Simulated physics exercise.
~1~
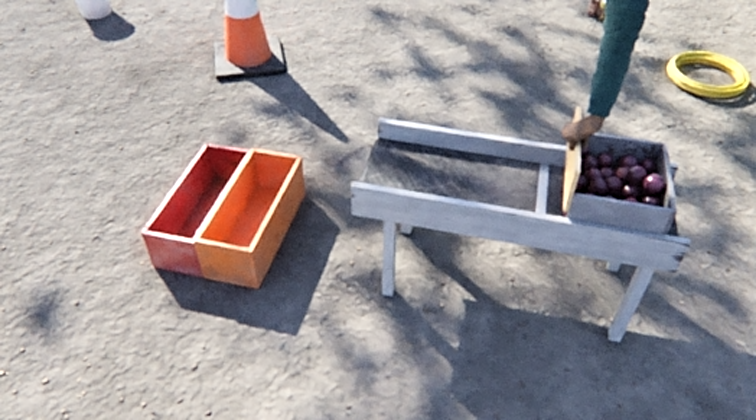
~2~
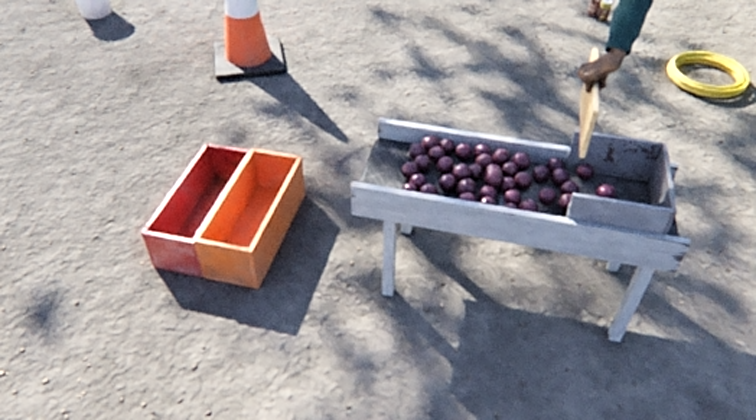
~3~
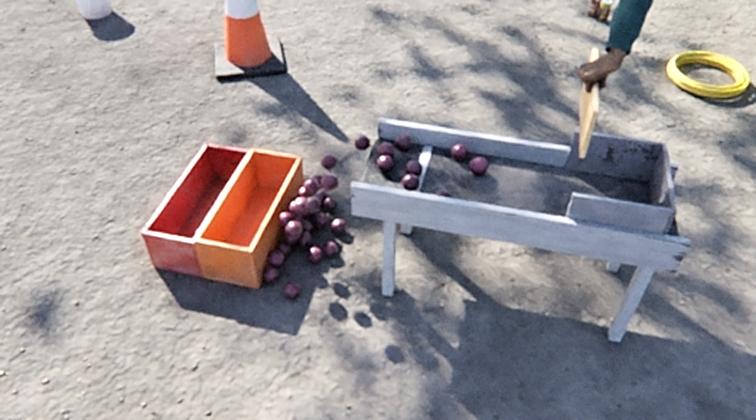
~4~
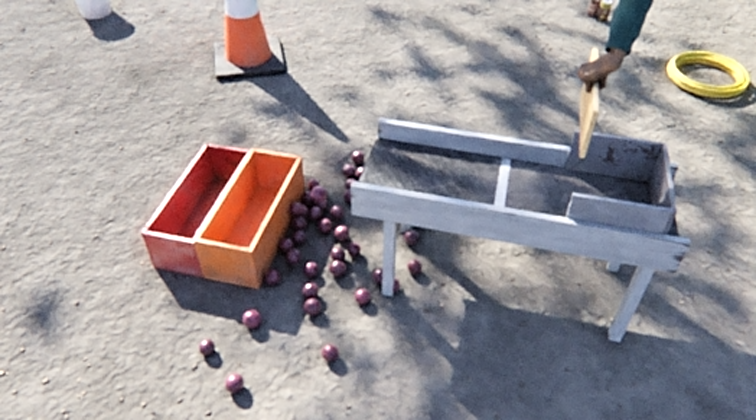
Dozens of dark purple-red onions sit packed in a grey pen at the right end of a raised grey belt on sunlit, shadow-dappled pavement, seen from above. To the left stand an orange box and a red one beside it, with a traffic cone behind and a coiled yellow hose at upper right. A hand in a green sleeve lifts the wooden gate, and the onions spread leftward along the belt. They spill off its left end and drop short of the orange box. Finally they lie scattered on the ground, with both boxes empty and the belt bare.
